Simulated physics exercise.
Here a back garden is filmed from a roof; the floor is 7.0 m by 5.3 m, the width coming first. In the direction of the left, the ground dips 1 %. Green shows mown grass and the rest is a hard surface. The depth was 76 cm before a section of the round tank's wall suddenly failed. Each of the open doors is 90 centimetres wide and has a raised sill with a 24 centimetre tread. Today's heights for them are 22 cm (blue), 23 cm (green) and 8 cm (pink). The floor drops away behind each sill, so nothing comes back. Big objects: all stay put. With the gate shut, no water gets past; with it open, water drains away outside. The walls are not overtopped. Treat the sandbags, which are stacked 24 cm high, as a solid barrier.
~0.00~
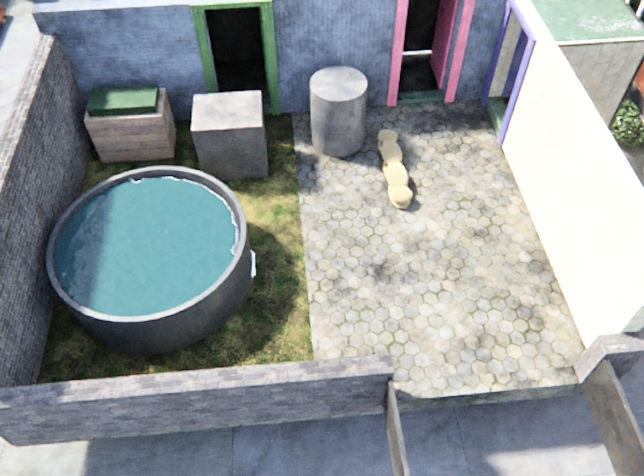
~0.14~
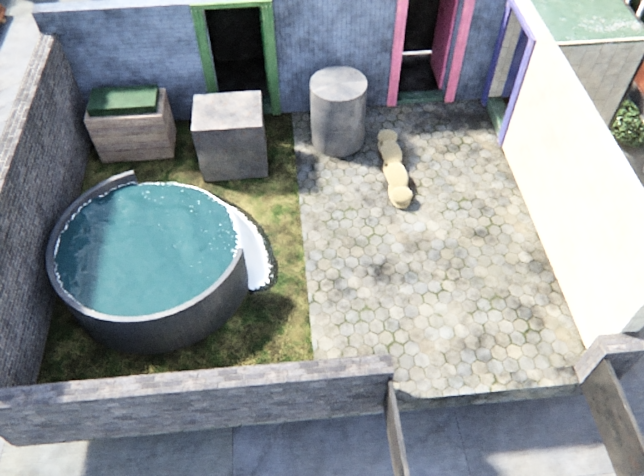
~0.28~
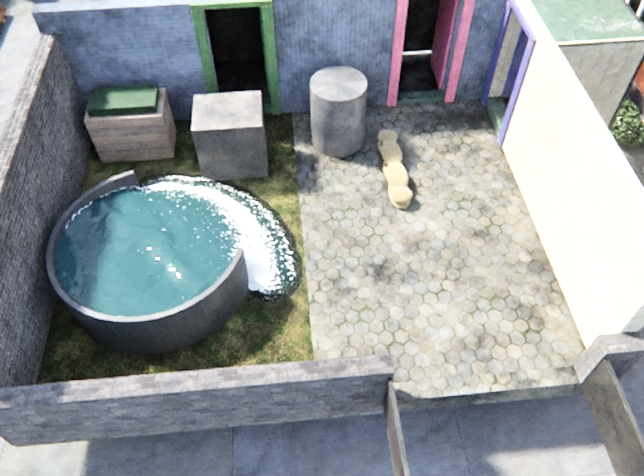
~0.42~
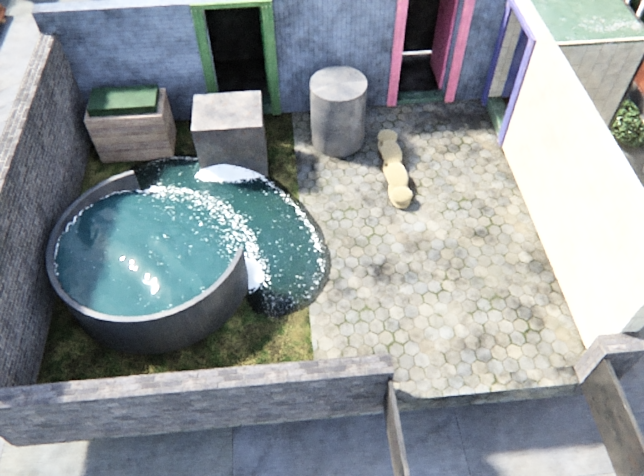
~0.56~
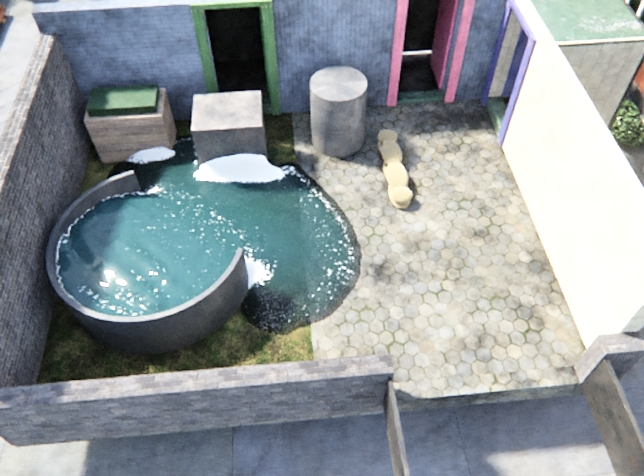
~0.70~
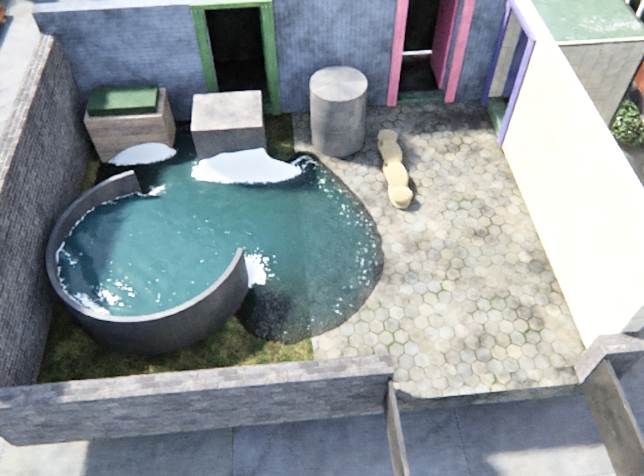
Water pouring from the broken far side of a round tank, spreading around a grey block and across grass onto pale paving.
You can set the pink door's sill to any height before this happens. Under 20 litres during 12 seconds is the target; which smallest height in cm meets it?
It is met at about 8.5 cm and above.
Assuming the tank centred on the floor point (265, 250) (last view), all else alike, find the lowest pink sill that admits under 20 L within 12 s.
Then close to 16 cm.
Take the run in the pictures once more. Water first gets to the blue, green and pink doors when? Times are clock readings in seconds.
Times - blue 2.4 seconds, green 1.1 seconds, pink 2.0 seconds.
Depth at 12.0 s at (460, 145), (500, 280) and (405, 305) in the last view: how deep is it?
Roughly 4, 4 and 7 cm, in turn.
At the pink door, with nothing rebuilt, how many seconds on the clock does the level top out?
The level tops out around 2.6 s.
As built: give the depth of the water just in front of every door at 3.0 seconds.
The blue door has 14 cm, the green door 9 cm and the pink door 11 cm.
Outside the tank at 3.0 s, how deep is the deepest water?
It gets to close to 28 centimetres there.
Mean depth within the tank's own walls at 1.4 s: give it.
The mean depth is about 37 cm.
After 1.4 s water covers 50 % of the floor, deepest (46 cm) near (216, 186); it has not reached the pink door.
After 3.0 s water covers 80 % of the floor, deepest (28 cm) near (383, 181); 11 cm at the pink door, 5 litres in over its 8 cm sill.
After 12.0 s water covers 95 % of the floor, deepest (15 cm) near (51, 325); 5 cm at the pink door, 23 litres in over its 8 cm sill.
At the pink door as built, the water arrived by 2.1 s and peaked near 11 cm at 2.6 s.
With a sill of 7.5 cm, 29 litres would have come in within the 12 s; with 10 cm, 9 litres. So under 20 litres takes about 8.5 cm.
